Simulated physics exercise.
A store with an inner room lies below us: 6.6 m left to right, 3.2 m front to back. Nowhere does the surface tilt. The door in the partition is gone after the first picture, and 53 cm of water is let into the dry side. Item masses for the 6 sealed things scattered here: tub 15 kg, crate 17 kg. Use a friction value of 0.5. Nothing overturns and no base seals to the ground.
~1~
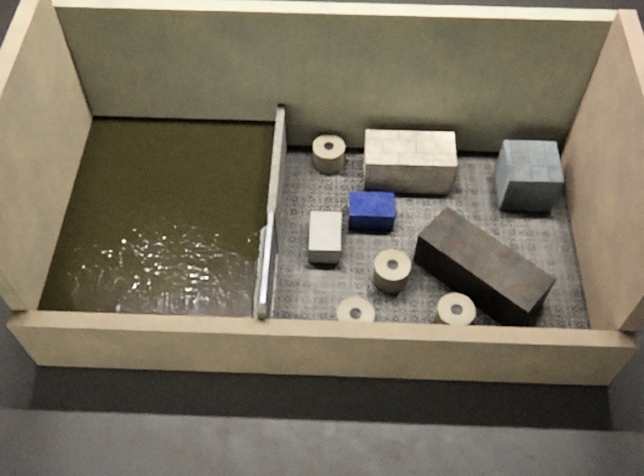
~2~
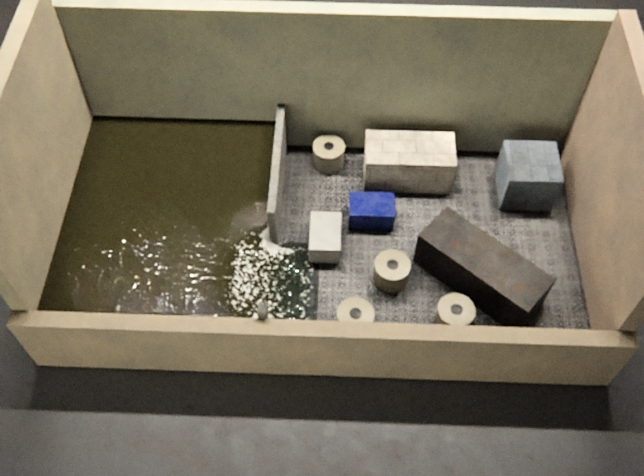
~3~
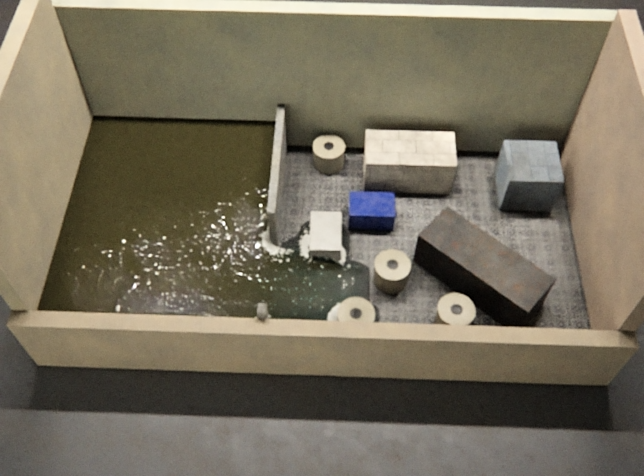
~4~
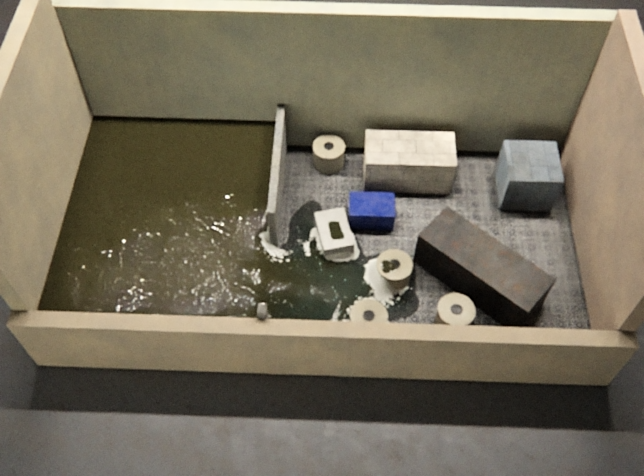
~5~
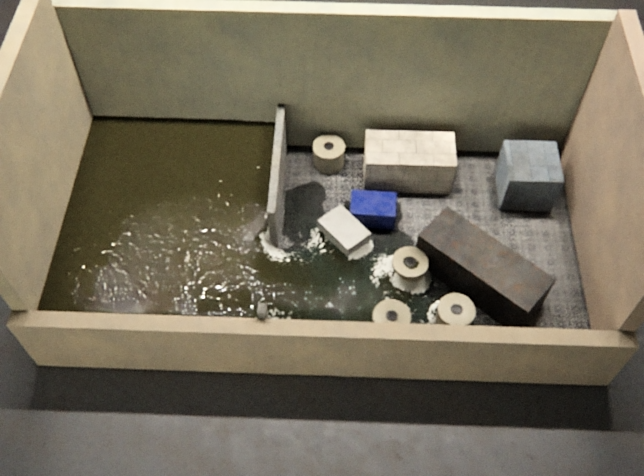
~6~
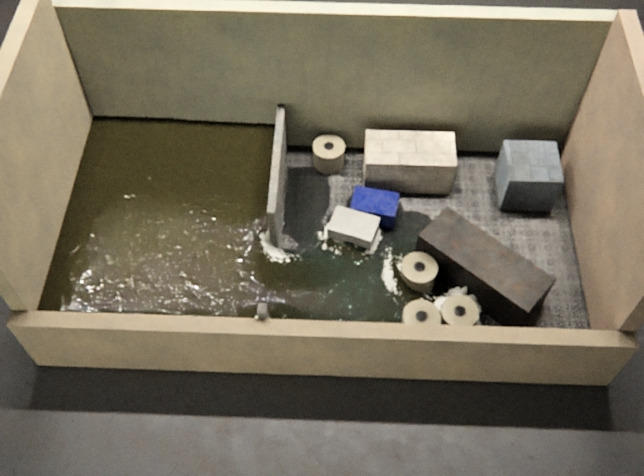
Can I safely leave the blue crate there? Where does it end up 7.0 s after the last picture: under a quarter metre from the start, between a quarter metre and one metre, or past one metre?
It moves some, under a metre.
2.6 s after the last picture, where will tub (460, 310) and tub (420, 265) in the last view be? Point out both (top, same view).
Roughly (501, 313), then roughly (396, 238).
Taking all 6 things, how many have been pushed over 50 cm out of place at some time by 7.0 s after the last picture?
The number is 5.
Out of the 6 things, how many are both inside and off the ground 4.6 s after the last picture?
That would be 6 of them.
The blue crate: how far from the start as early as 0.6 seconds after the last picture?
Some 20 cm from the start.
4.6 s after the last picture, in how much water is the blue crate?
Roughly 28 cm.
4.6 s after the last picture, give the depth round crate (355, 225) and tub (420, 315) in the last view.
Around 17 cm and 27 cm.
Then, 0.6 s after the last picture the blue crate is near (380, 191), 0.2 m from its start, aground; 3 afloat.
Then, 2.6 s after the last picture the blue crate is near (364, 185), 0.3 m from its start, afloat; 4 afloat.
Then, 4.6 s after the last picture the blue crate is near (300, 153), 1.2 m from its start, afloat; 6 afloat.
Then, 7.0 s after the last picture the blue crate is near (318, 189), 0.7 m from its start, afloat; 6 afloat.
